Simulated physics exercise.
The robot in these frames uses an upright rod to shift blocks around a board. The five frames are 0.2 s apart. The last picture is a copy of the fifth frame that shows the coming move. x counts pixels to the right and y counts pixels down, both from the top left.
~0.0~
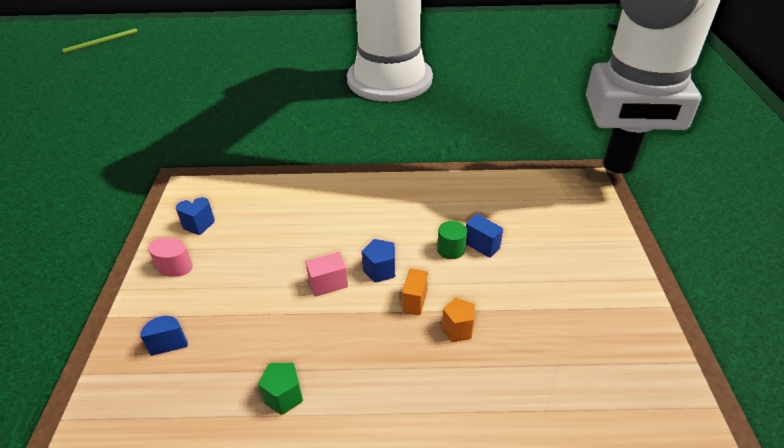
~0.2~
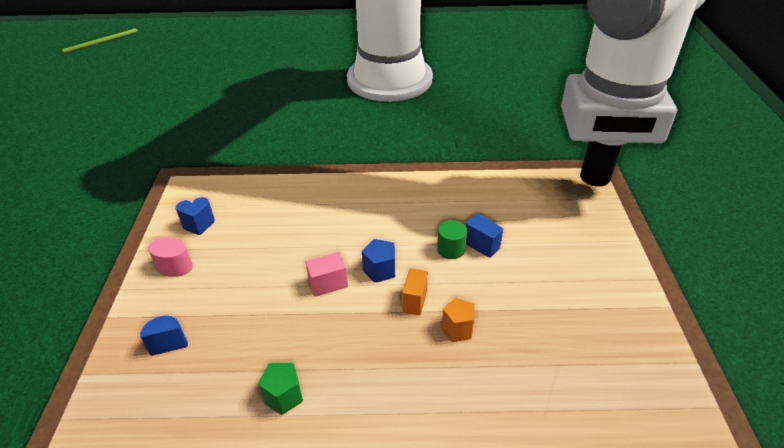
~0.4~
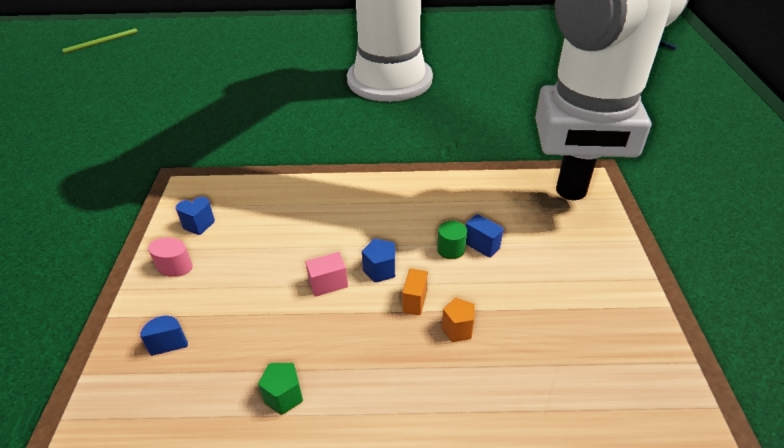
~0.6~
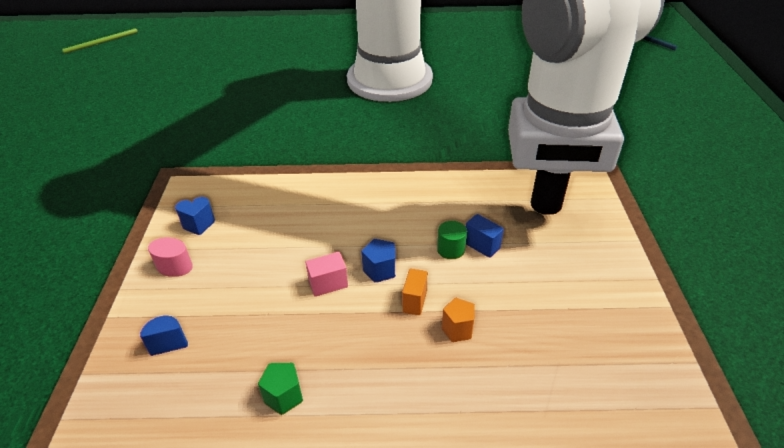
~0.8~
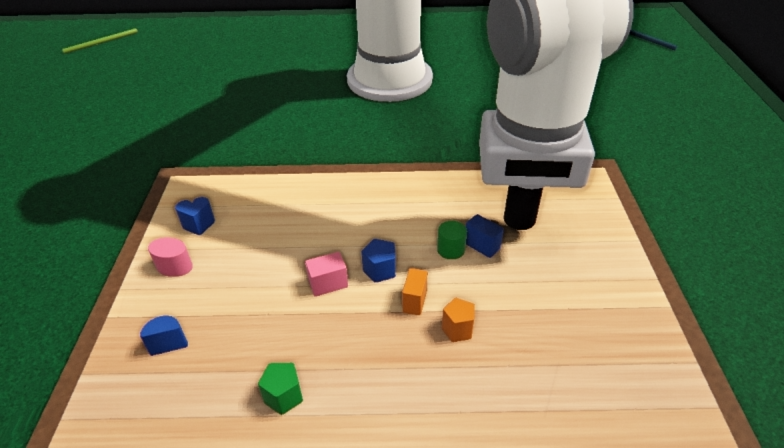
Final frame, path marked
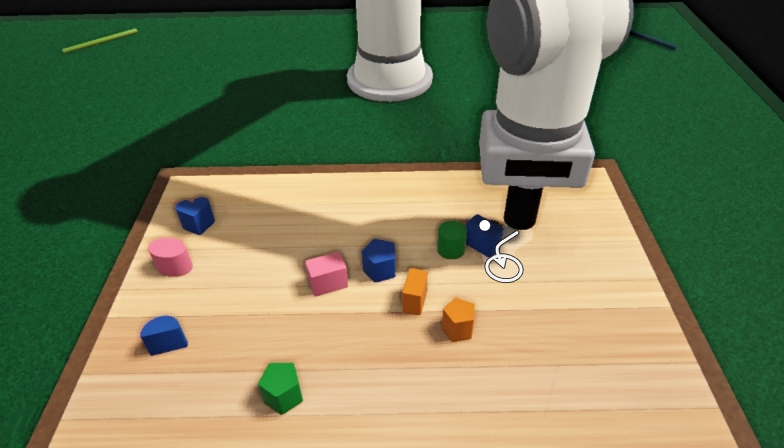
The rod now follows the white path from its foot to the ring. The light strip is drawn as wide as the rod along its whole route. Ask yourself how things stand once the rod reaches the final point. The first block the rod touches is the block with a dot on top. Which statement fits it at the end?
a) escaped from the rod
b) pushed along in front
It's a.
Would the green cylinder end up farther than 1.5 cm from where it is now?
Short answer: No.
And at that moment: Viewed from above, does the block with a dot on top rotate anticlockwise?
No, it doesn't check out.
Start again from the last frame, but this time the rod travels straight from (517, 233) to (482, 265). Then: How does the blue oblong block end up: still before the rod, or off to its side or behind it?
It is gone from the front.
The drawn path runs from (517, 233) by way of (504, 241) and (498, 253) to (504, 268); the dot is on the blue oblong block.
On the path given first. Halfway along, rod (500, 234); blue oblong block (475, 231), turned 45° clockwise.
At the end, rod (506, 255); green cylinder (448, 230); blue oblong block (473, 233), turned 55° clockwise.
